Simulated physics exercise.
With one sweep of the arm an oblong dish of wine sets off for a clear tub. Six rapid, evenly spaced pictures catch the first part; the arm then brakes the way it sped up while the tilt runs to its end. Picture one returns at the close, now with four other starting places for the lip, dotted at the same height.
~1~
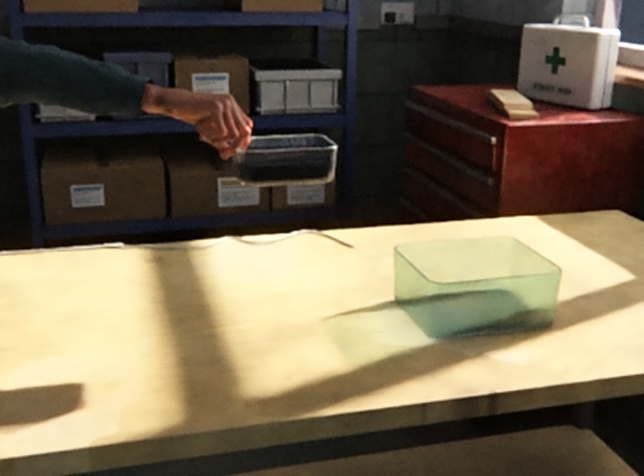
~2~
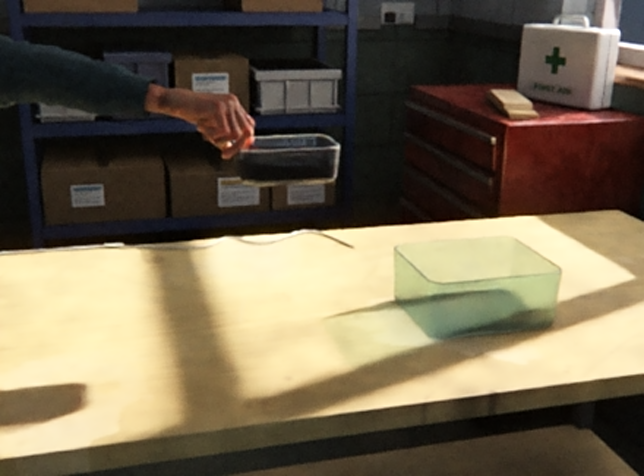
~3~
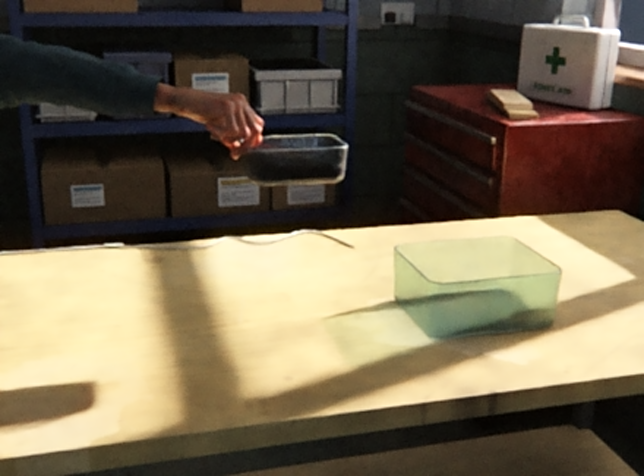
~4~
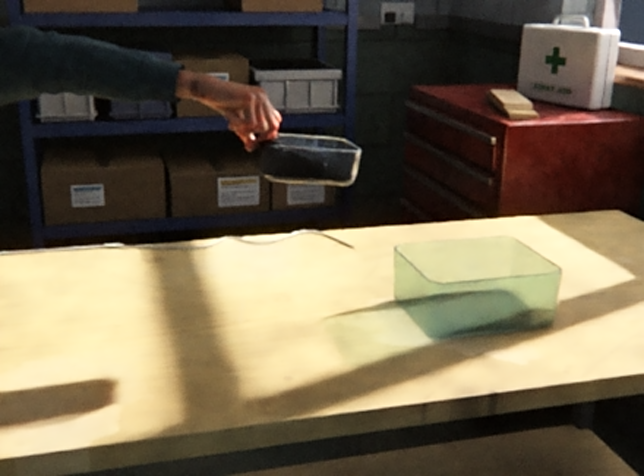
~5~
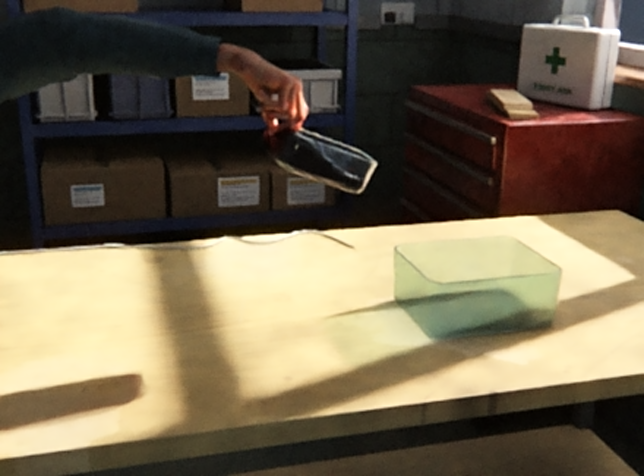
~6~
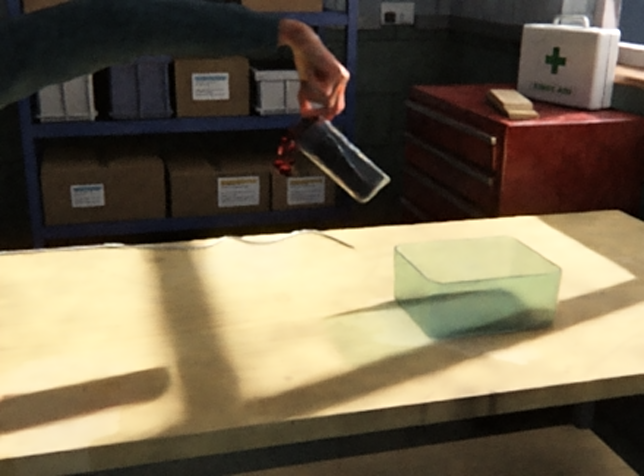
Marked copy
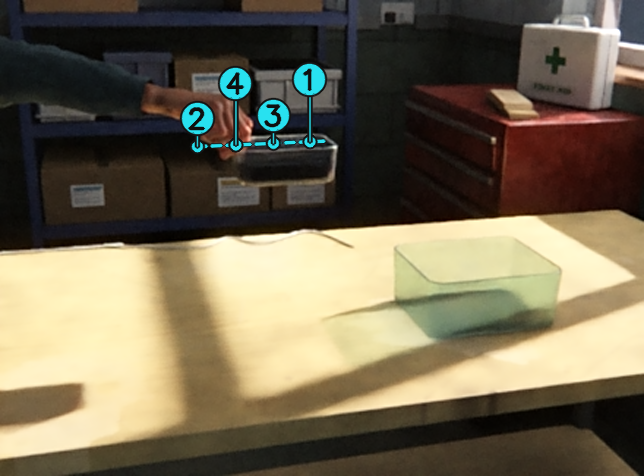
In a dim storeroom, a fixed, slightly raised view looks across a sunlit pale workbench. A pale green clear tub sits right of centre, with boxes on blue shelves behind and a white first-aid case on red drawers at right. An arm in a dark sleeve carries an oblong glass dish rightward above the bench, then tilts its right end steeply down as red wine shows over the rim beside the fingers.
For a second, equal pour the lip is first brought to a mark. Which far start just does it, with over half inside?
The limit is 1.
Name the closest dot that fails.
That would be 3.
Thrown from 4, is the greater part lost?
Yes, it does.
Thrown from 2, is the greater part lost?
Yes.
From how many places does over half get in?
One.
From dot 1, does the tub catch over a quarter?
Yes, clearly.
In cyan, 1 at (309, 141); 2 at (197, 146); 3 at (273, 143); 4 at (235, 145).
With 1, about 73 % lands in the tub, 19 % falls short and 8 % goes beside or beyond.
With 2, about 0 % lands in the tub, 100 % falls short.
With 3, about 32 % lands in the tub, 62 % falls short and 5 % goes beside or beyond.
With 4, about 0 % lands in the tub, 97 % falls short.
